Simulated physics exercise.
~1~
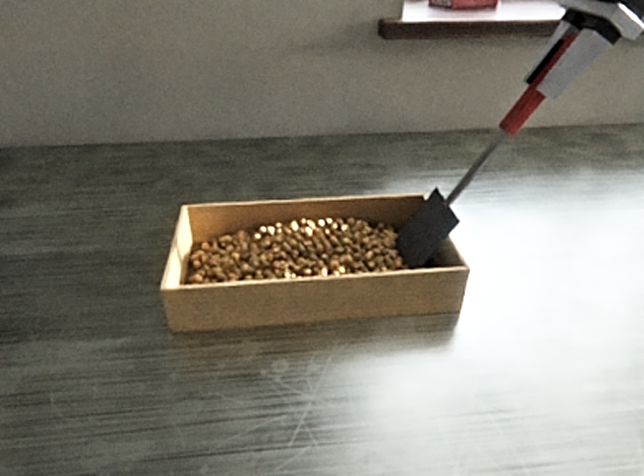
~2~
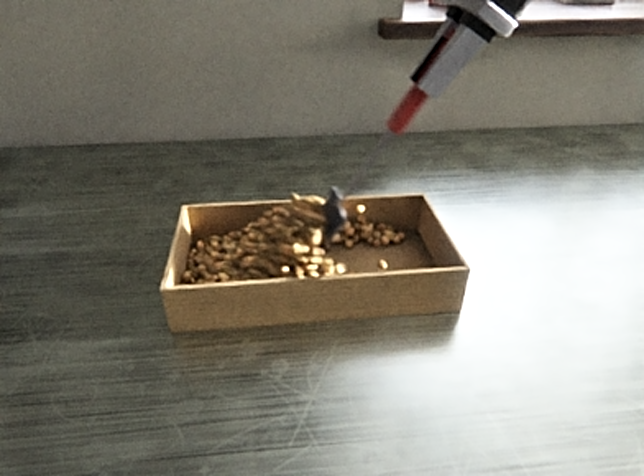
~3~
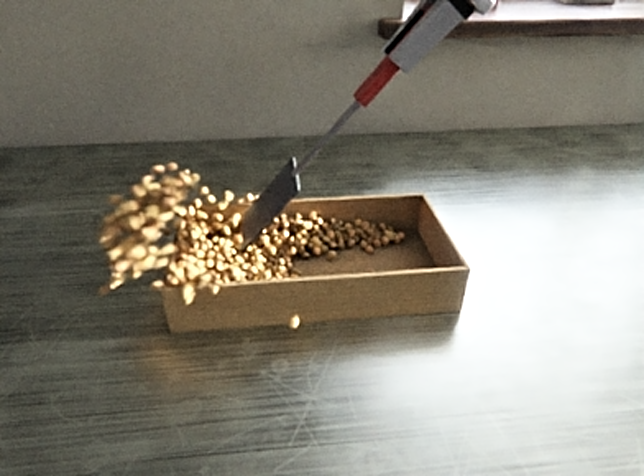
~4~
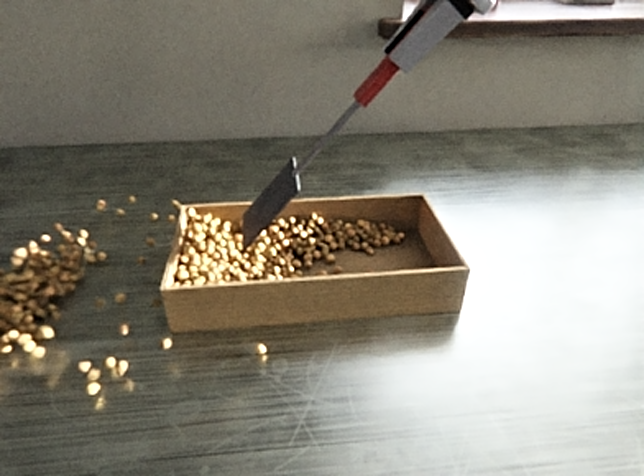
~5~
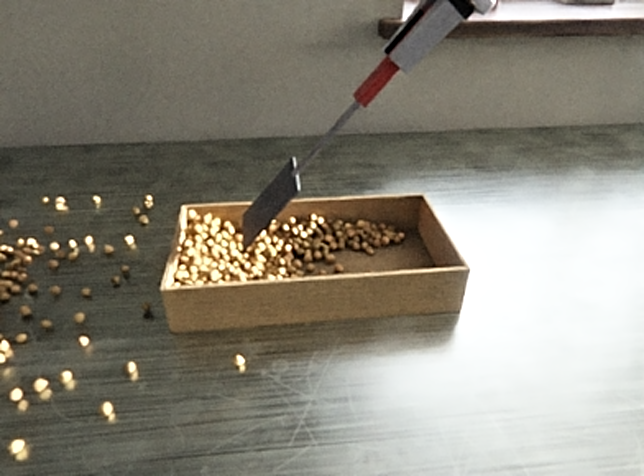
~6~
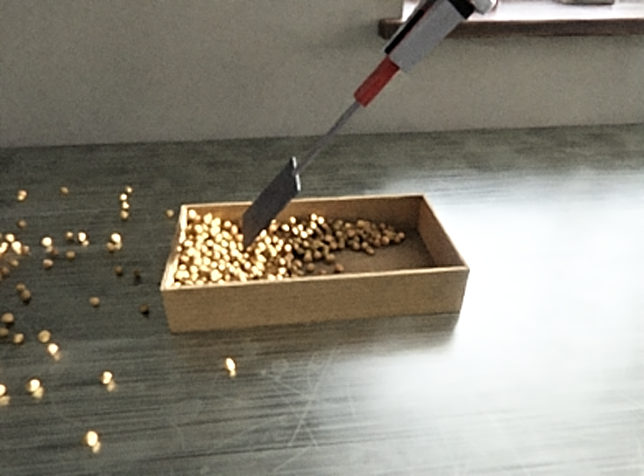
At the start, a robot arm holds a dark spatula at the right end of a shallow wooden tray filled with dried chickpeas. The blade sweeps left through the tray, pushing the chickpeas into a heap and baring part of the floor behind it. As the spatula rises slightly and stops toward the left side, a clump of chickpeas flies over the left end. They land on the dark tabletop and scatter, some rolling toward the front. At the end, most remain piled in the left and middle of the unmoved tray, with the spatula still resting among them.
